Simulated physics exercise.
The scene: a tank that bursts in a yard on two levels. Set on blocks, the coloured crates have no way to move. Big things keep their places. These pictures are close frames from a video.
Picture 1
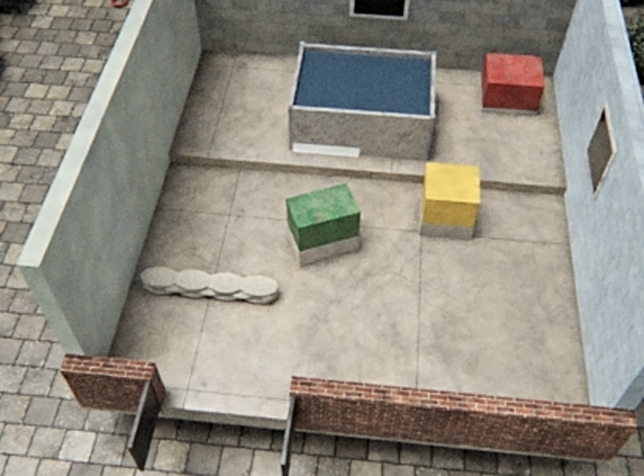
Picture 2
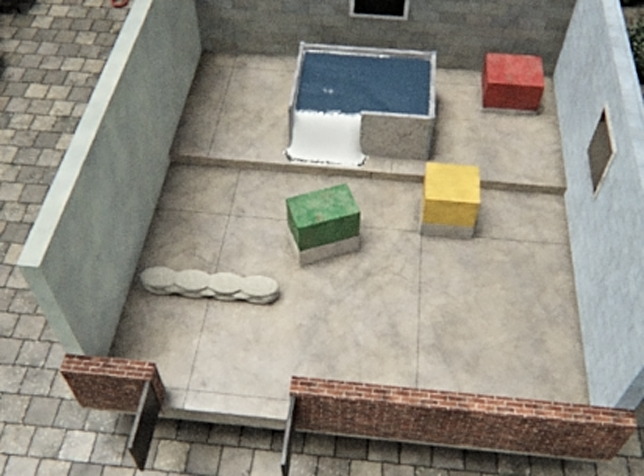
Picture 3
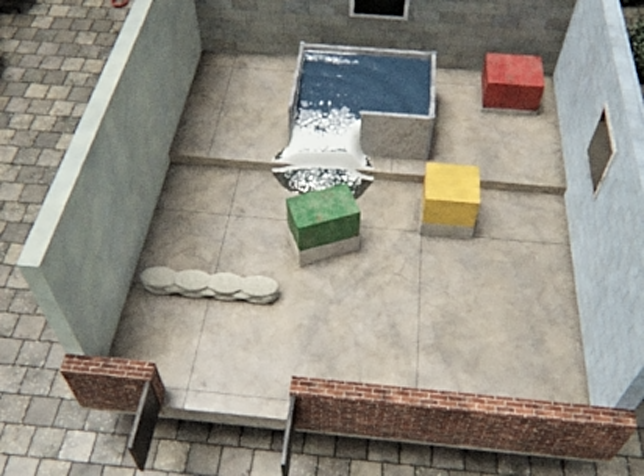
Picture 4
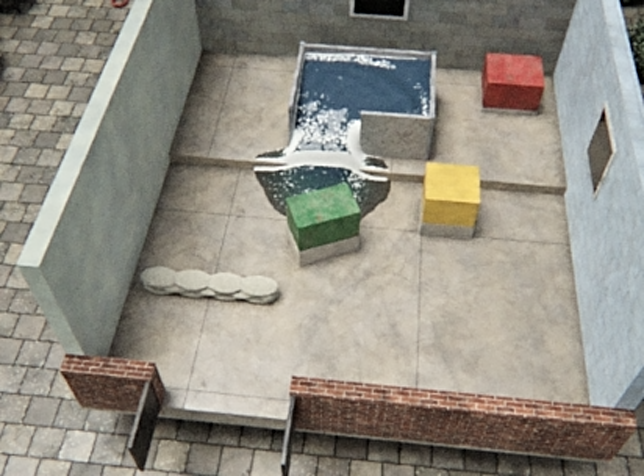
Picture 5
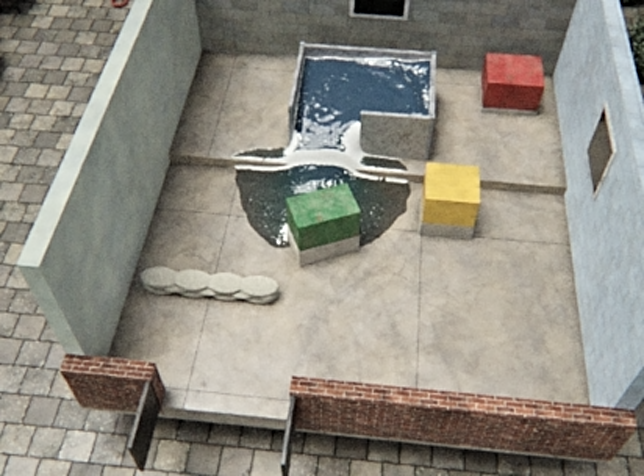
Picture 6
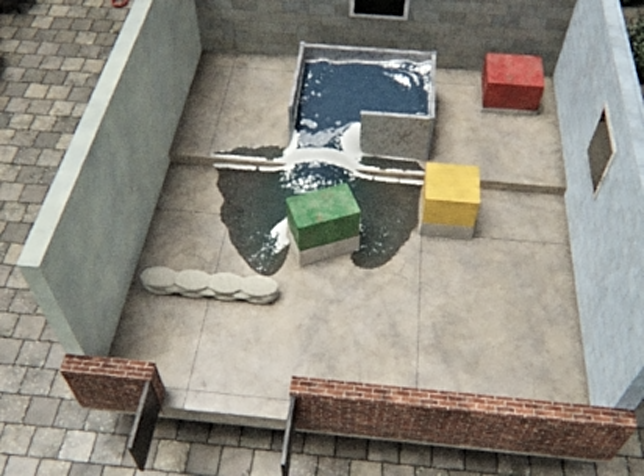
Water bursts from the front left of a grey open tank at the back of a walled, two-level concrete yard, seen from a fixed high viewpoint. A red crate sits at back right, green and yellow crates near the middle, a pale scalloped block at left, and low brick walls in front. White foam pours over the step, and dark water spreads forward around the unmoving green crate.
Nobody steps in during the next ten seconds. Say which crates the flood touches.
As I see it, the green crate will be within the water's reach; the yellow crate will be out of the water's reach; the red crate will be out of the water's reach.
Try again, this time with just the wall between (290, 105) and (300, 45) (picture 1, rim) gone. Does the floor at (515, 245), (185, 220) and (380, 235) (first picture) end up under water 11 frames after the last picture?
In order: Spared, swamped, spared.
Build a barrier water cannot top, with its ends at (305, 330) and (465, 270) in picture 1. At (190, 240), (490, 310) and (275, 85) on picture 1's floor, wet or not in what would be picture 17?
First inundated, then unwetted, then unwetted.
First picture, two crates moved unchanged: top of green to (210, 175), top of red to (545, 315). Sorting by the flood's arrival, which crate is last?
Answer: The red one.
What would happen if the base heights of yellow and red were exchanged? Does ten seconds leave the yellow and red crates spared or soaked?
Yellow: Is reached; red: Stays clear.
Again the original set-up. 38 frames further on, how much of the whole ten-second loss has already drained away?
Share gone: About 55 %.
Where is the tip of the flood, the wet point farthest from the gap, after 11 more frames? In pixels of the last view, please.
I'd say near (555, 429).
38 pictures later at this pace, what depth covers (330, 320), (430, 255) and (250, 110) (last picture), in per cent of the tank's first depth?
The three come to near 4, 6 and 0 per cent respectively.
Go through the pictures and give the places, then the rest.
The open tank at (364, 83) is whole and still, in the first picture.
The front is at (288, 151), out from the gap at (326, 135), in the second picture.
The front is at (353, 194), out from the gap at (326, 138), in the third picture.
Water pours out at (326, 139) and has run to a hidden place, in the fourth picture.
The front is at (277, 242), out from the gap at (326, 139), in the fifth picture.
The front is at (263, 270), out from the gap at (326, 139), in the sixth picture.
A moment on, water covers 25 % of the floor; the green crate water round its plinth, the yellow crate water round its plinth, the red crate not reached.
Next, water covers 45 % of the floor; the green crate water round its plinth, the yellow crate water round its plinth, the red crate not reached.
Then, water covers 60 % of the floor; the green crate water round its plinth, the yellow crate water round its plinth, the red crate not reached.
Later, water covers 70 % of the floor; the green crate water round its plinth, the yellow crate water round its plinth, the red crate not reached.
In the end, water covers 70 % of the floor; the green crate was topped, the yellow crate stayed above the water, the red crate stayed above the water.
